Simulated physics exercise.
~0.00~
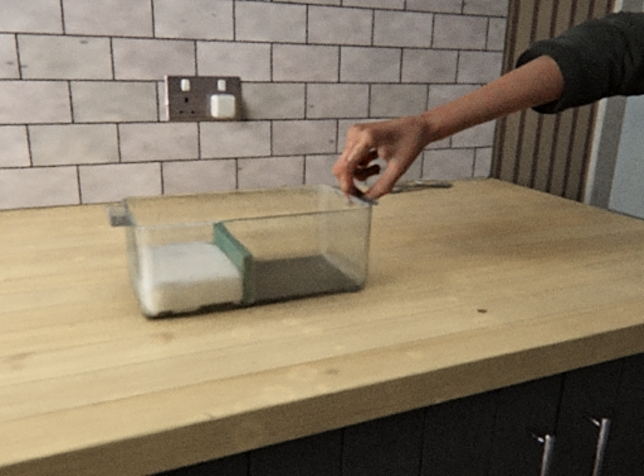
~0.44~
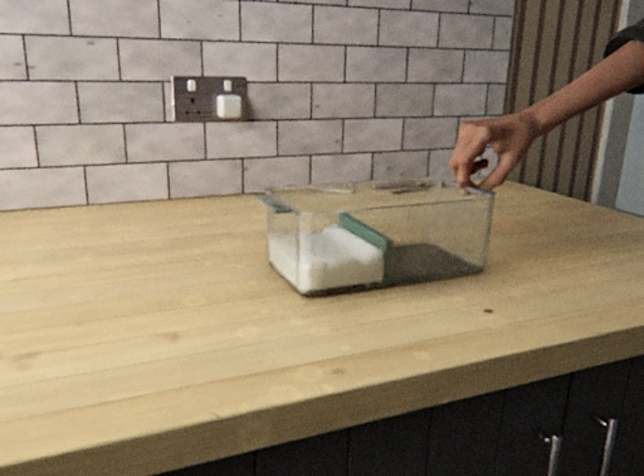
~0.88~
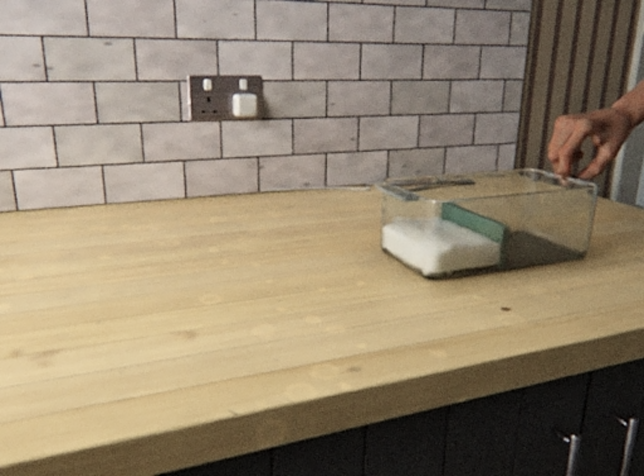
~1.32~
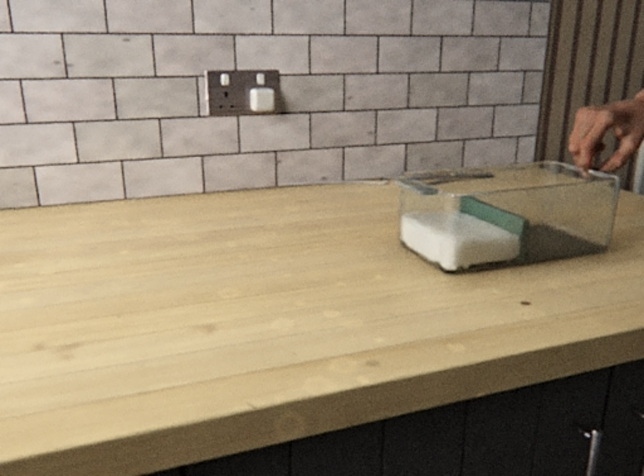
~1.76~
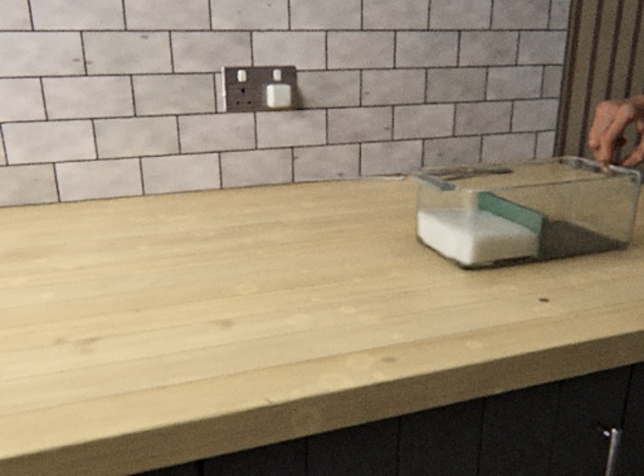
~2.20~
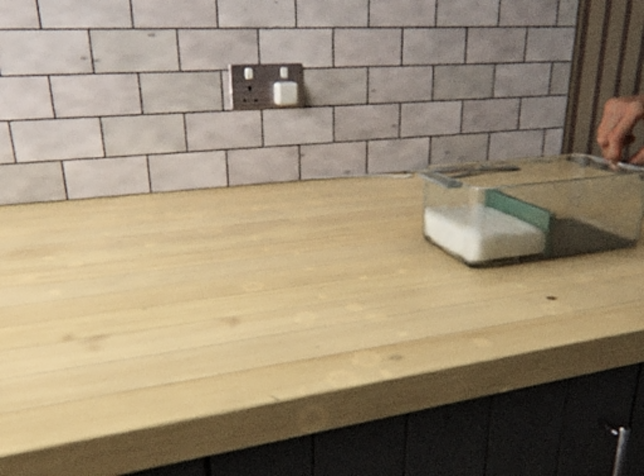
A clear oblong tub with a green divider, milky white liquid in its left part, slides right across a wooden counter, pulled by a hand at its right end. It comes to rest near the counter's right side, the white contents still appearing left of the upright divider.
